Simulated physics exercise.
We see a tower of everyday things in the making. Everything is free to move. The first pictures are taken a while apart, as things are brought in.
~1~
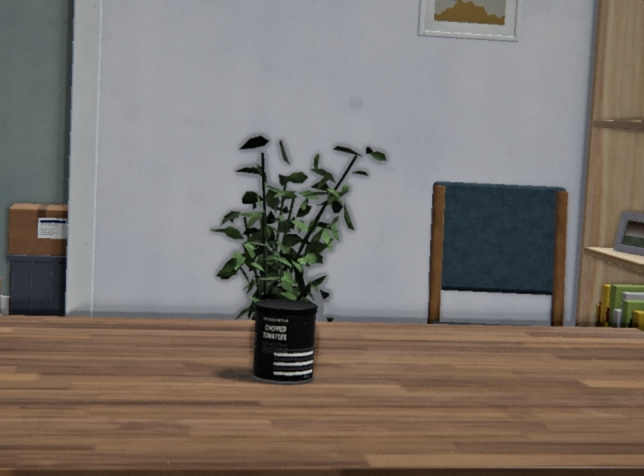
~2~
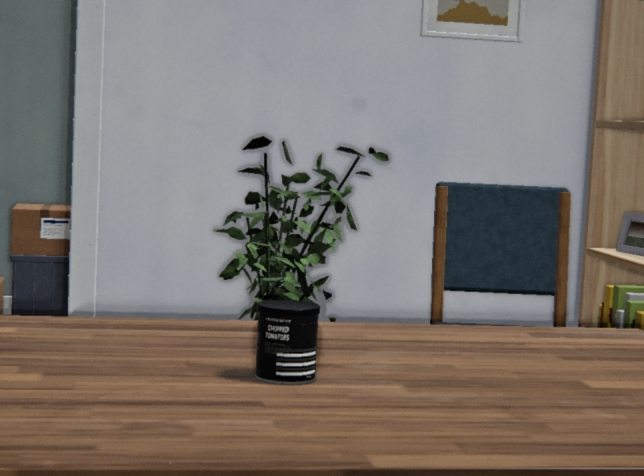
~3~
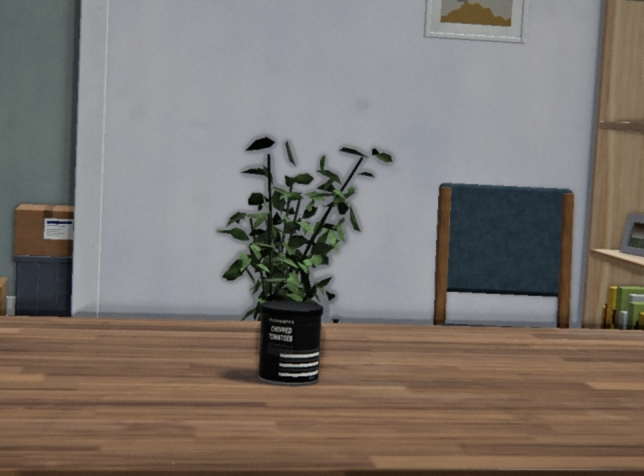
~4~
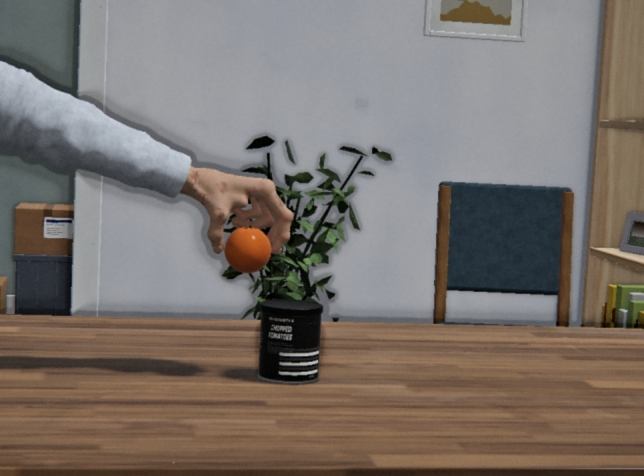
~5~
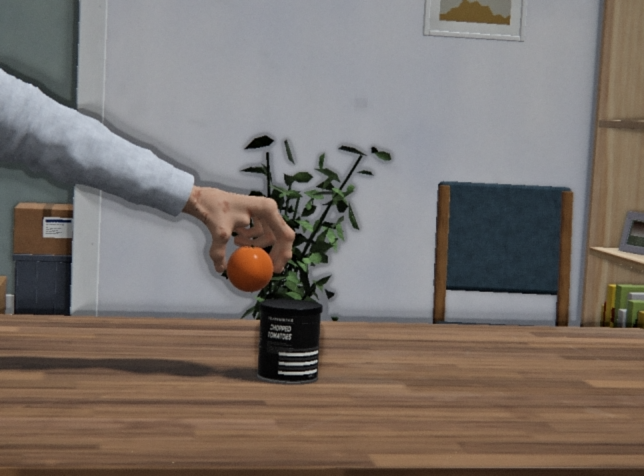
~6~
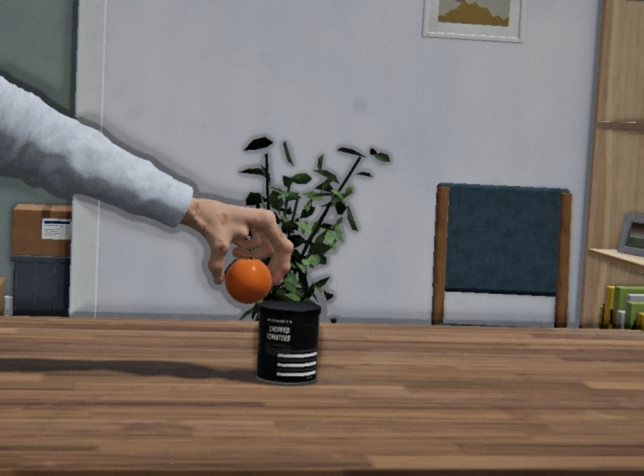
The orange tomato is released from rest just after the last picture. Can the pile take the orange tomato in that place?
The pile comes apart.
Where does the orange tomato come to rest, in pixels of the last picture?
Near (213, 355).
Then, 0.20 s past the last view, things are still on the move.
Then, 0.30 s past the last view, orange tomato now fallen.
Then, 0.40 s past the last view, things are still on the move.
Finally, fallen, orange tomato; black tin still in place. Final places as the last picture's camera would see them, orange tomato near (213, 355). The pile gives way.
